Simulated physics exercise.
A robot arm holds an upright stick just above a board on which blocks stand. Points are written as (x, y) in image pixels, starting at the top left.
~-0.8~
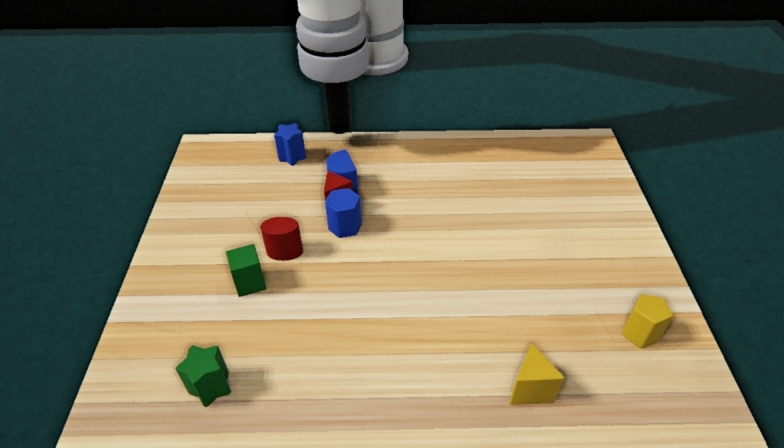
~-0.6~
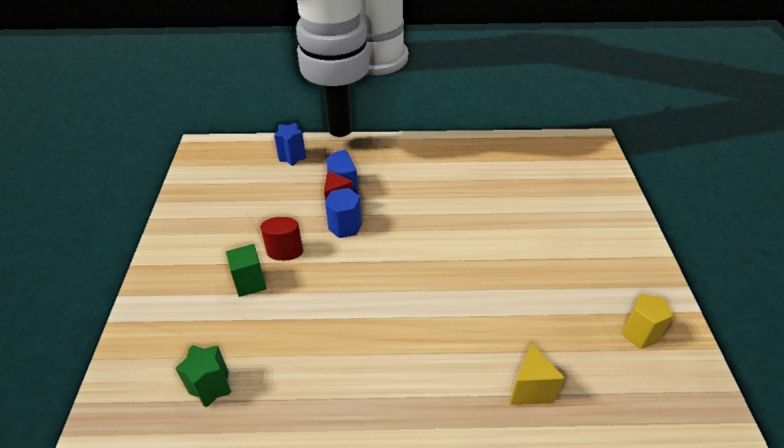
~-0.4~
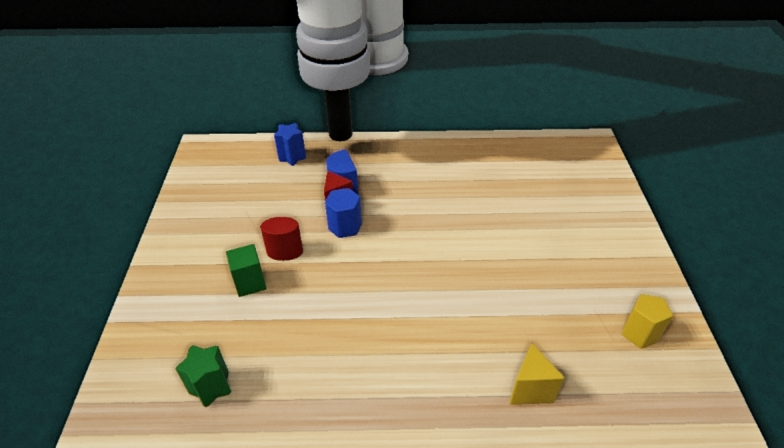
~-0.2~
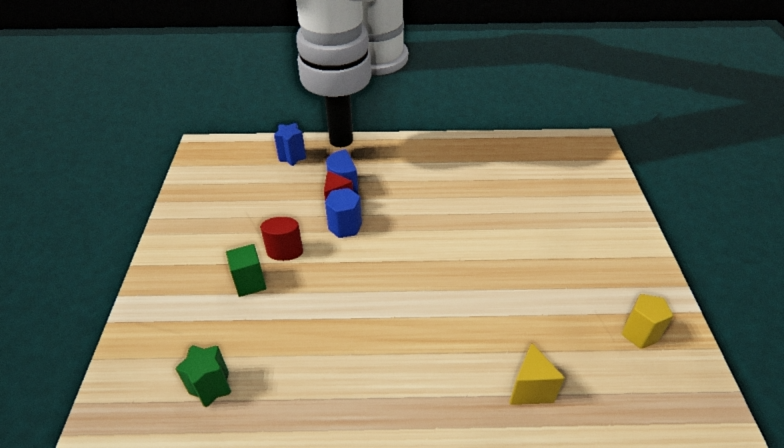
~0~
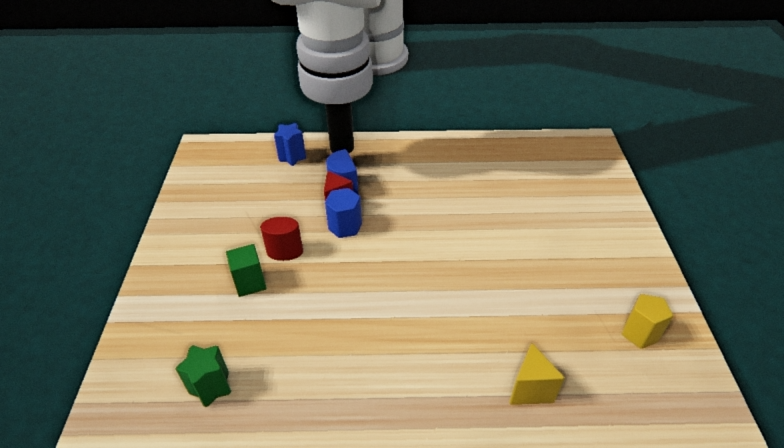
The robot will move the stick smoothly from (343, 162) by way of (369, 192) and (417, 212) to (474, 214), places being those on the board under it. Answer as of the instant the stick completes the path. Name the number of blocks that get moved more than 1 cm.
The answer will be two.
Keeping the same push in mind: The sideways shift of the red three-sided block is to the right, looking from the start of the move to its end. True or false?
This is true.
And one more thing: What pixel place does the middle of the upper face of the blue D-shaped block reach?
I'd guess (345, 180).
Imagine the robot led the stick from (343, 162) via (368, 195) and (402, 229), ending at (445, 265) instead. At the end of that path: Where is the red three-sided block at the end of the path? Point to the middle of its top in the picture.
I predict (312, 192).
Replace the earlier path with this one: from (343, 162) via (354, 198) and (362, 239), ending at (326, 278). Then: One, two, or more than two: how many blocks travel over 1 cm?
3 or more.
The first path, step by step. One third of the way, stick at (370, 179); red three-sided block at (314, 191); blue D-shaped block at (344, 179), turned 80° clockwise; blue six-sided block at (343, 201), turned 15° anticlockwise.
Two thirds of the way, stick at (417, 197); red three-sided block at (314, 191); blue D-shaped block at (345, 180), turned 80° clockwise; blue six-sided block at (343, 201), turned 15° anticlockwise.
At the end, stick at (476, 199); blue star-shaped block in place; red three-sided block at (314, 191); blue D-shaped block at (345, 180), turned 80° clockwise; blue six-sided block at (343, 201), turned 15° anticlockwise.
